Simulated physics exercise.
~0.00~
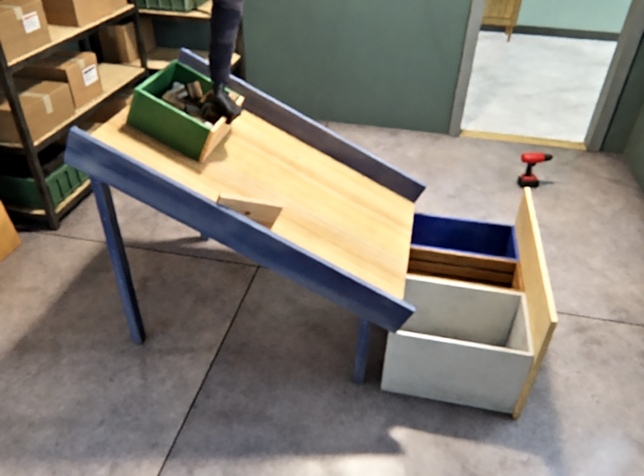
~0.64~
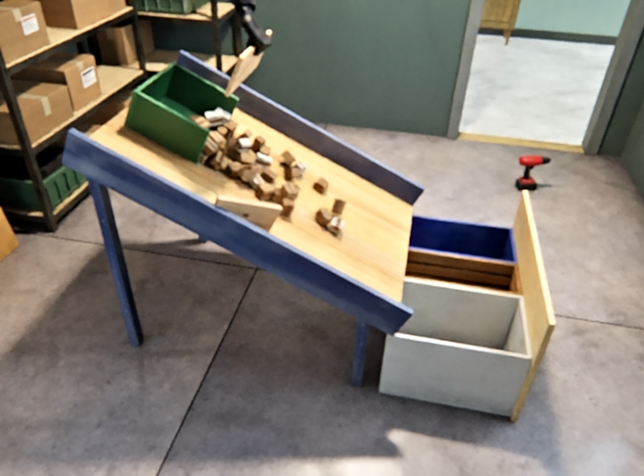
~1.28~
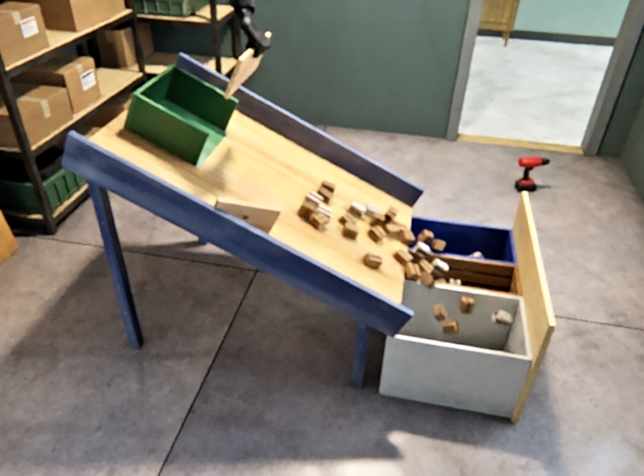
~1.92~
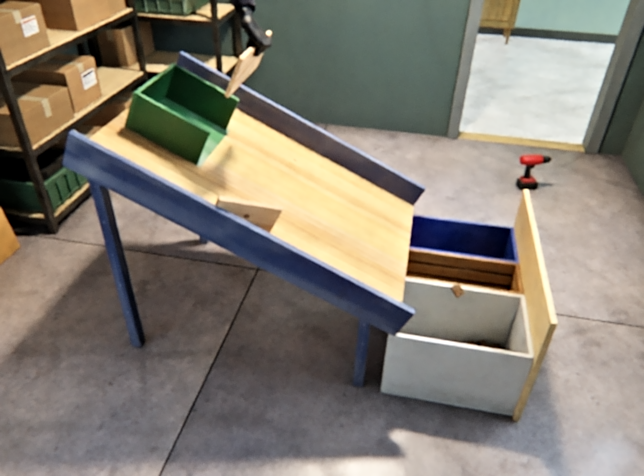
A dark arm or tool reaches over a green box of small wooden blocks at the top of a sloping, blue-railed table, seen from above and to one side in a storeroom with shelves of cartons at left. The box's front panel lifts away and brown and pale blocks spill down the boards, past a small angled board. They tumble rightward in a loose stream and drop off the low edge into blue, wooden and white bins set side by side. Finally the green box and slope are bare, with one block resting at the wooden and white bins' shared edge.
